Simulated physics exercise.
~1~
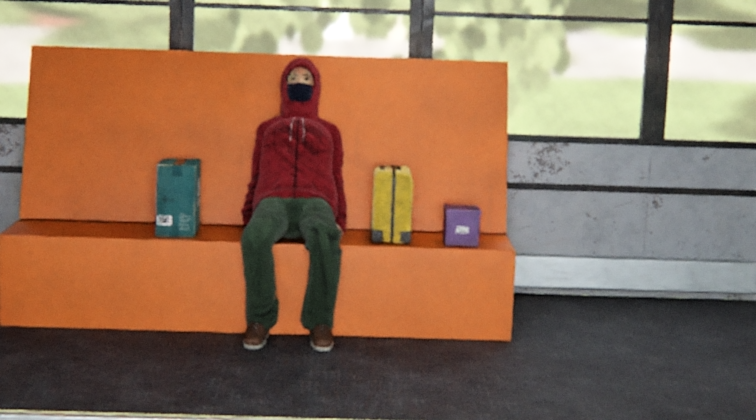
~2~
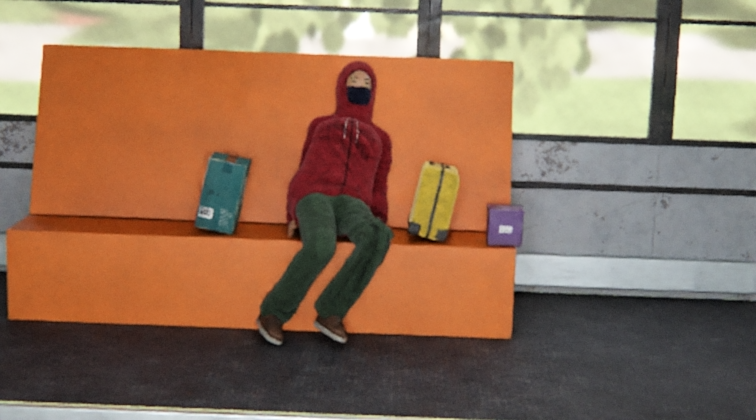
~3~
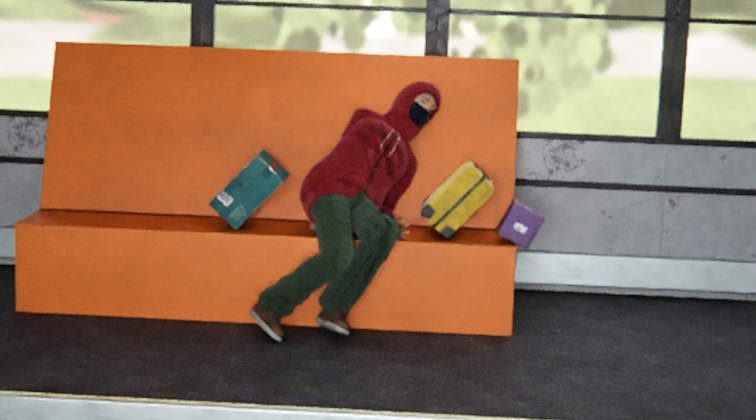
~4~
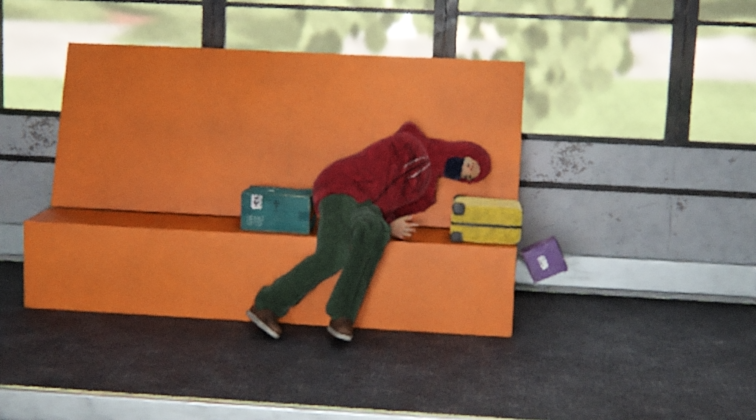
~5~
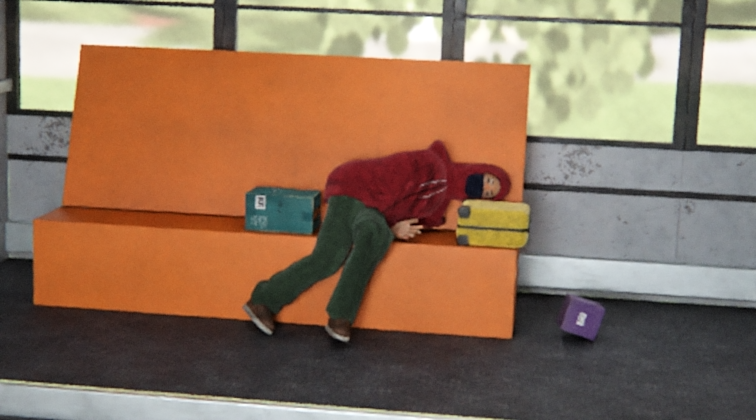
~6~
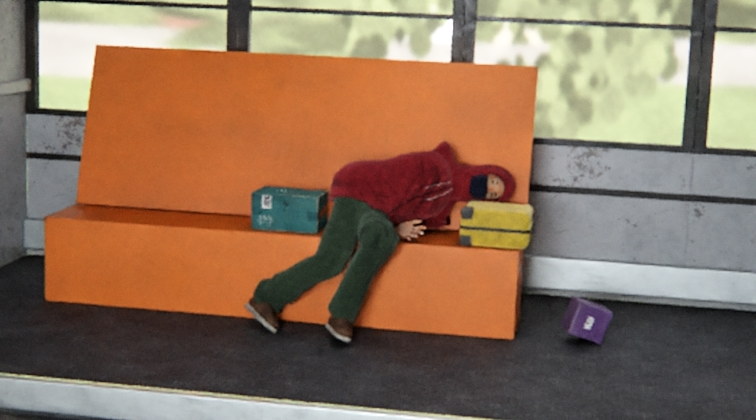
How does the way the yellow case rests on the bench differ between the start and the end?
At the start the yellow case stands upright on the bench, and by the end it lies on its side.
At first, a person in a red hooded top, dark face covering and green trousers sits upright on an orange bench, with a teal pack on the left and a yellow case and small purple tub on the right. Then the person and the luggage shift right and begin to lean. The person slumps further over as the pack and case tip onto their sides and the tub tilts off the bench's right end. The tub drops to the floor. Finally, the person lies slumped with the head by the yellow case, hips still on the seat, while the pack and case stay on the bench.
